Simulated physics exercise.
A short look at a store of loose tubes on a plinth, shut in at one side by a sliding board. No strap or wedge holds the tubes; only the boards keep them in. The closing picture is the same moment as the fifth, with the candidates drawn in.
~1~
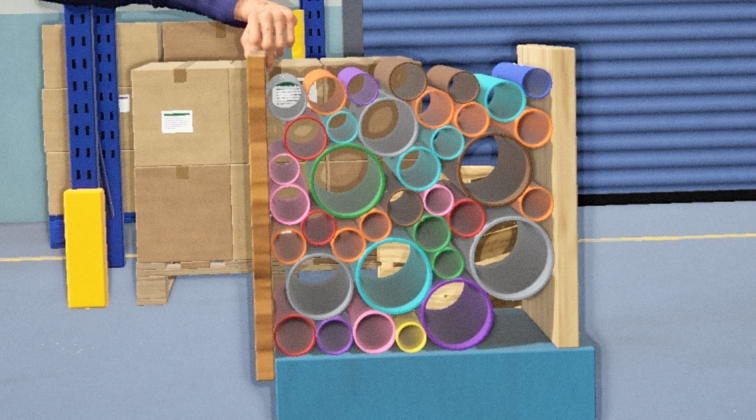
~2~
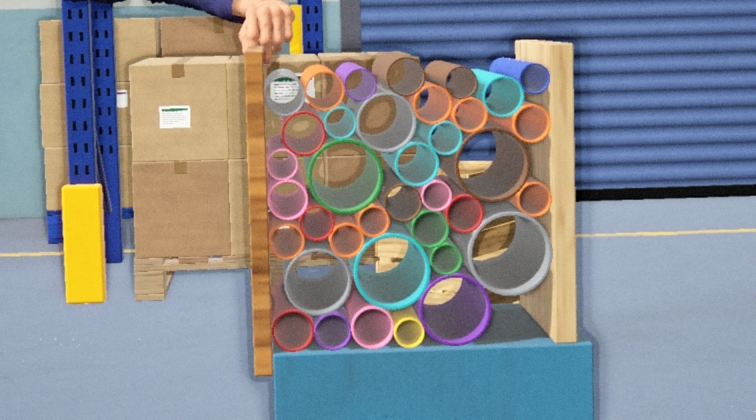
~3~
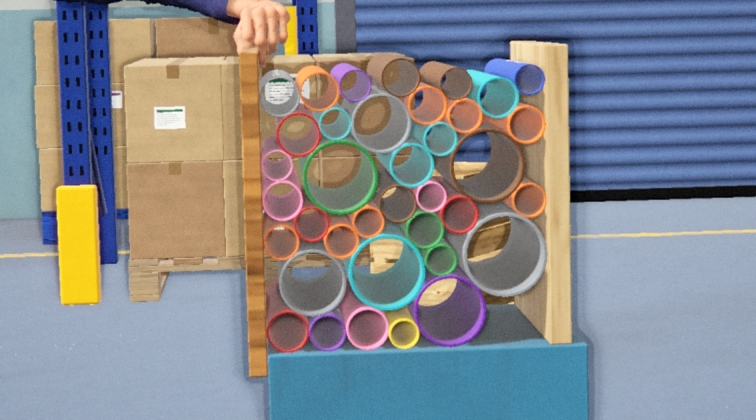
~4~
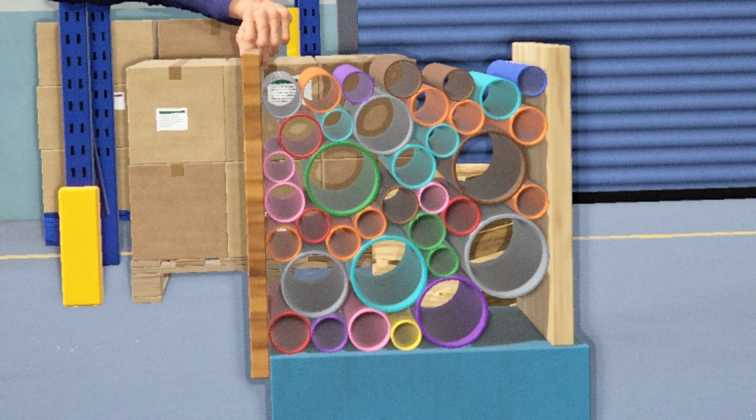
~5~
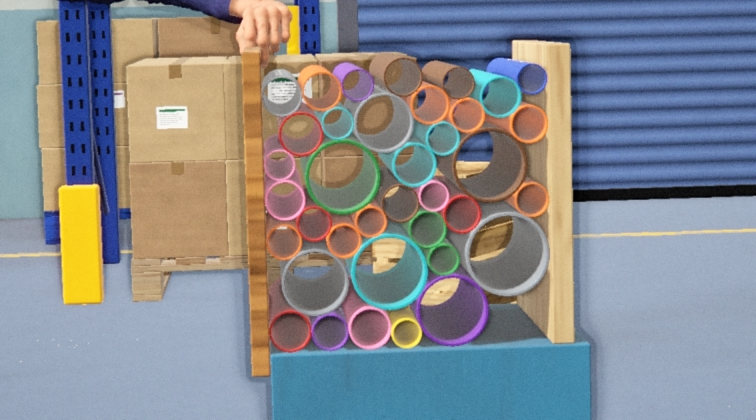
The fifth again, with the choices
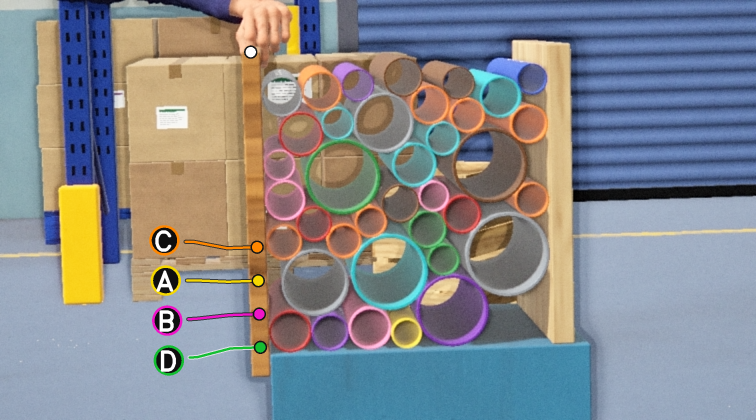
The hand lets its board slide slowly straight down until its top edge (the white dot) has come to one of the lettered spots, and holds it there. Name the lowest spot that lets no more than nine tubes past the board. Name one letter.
Lower it to C and no more.
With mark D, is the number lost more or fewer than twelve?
More than twelve.
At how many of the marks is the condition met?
One of the four.
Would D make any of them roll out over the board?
Yes.
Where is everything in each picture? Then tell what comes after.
A red tube (295, 336); a grey tube (320, 287); a green tube (432, 233), in the first picture.
A green tube (430, 229); a green tube (346, 177), in the second picture.
A pink tube (431, 197); a turquoise tube (440, 140), in the third picture.
A grey tube (282, 99); a brown tube (403, 79), in the fourth picture.
Side board (257, 199); a red tube (290, 332); a grey tube (316, 283), in the fifth picture.
On the marked copy, A at (258, 281); B at (259, 314); C at (257, 247); D at (260, 348); the white dot at (251, 52).
Following C. Soon after the start, top of the board (263, 135).
Later, top of the board (266, 227).
In the end, top of the board (267, 246), seven out over the board.
As for the rest, A more than nine out over the board; B more than nine out over the board; D more than nine out over the board.
